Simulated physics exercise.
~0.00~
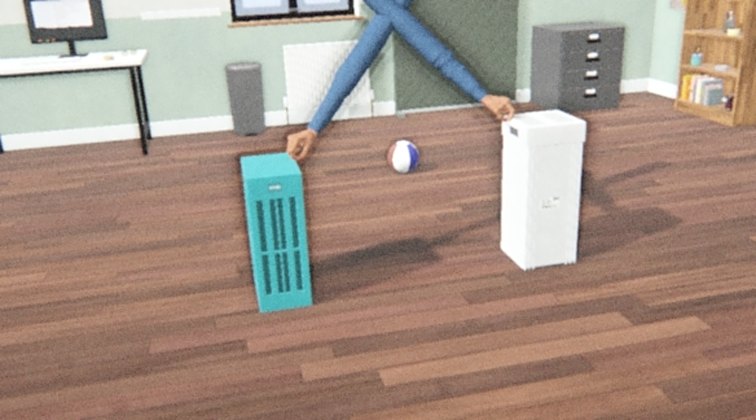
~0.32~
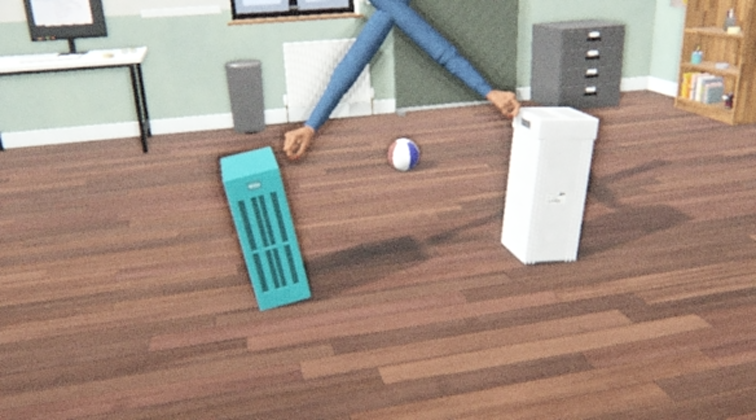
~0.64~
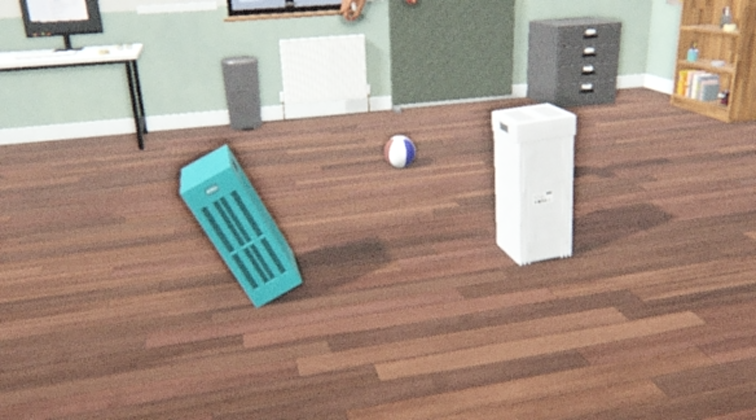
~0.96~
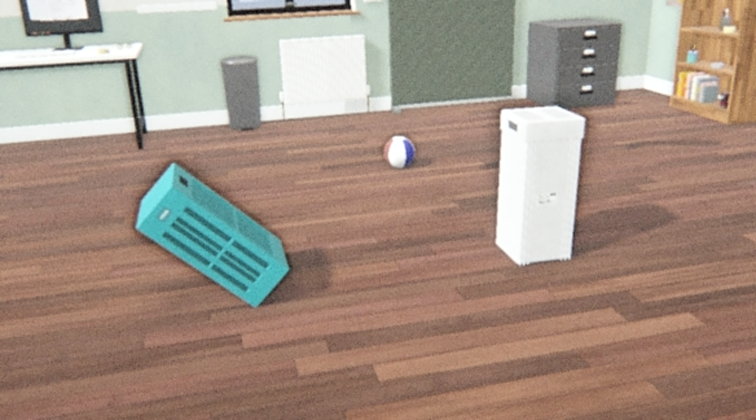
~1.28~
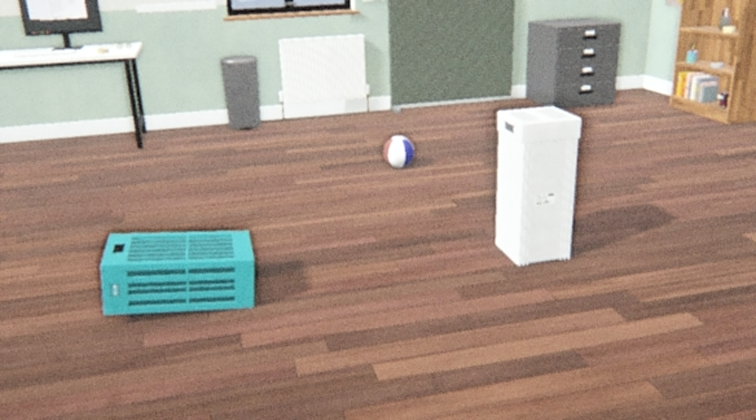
The turquoise crate tipped left after two hands shoved it and a tall white tote on a wooden floor, then kept leaning as the hands drew away until it landed on its side, while the tote rocked slightly and settled upright.
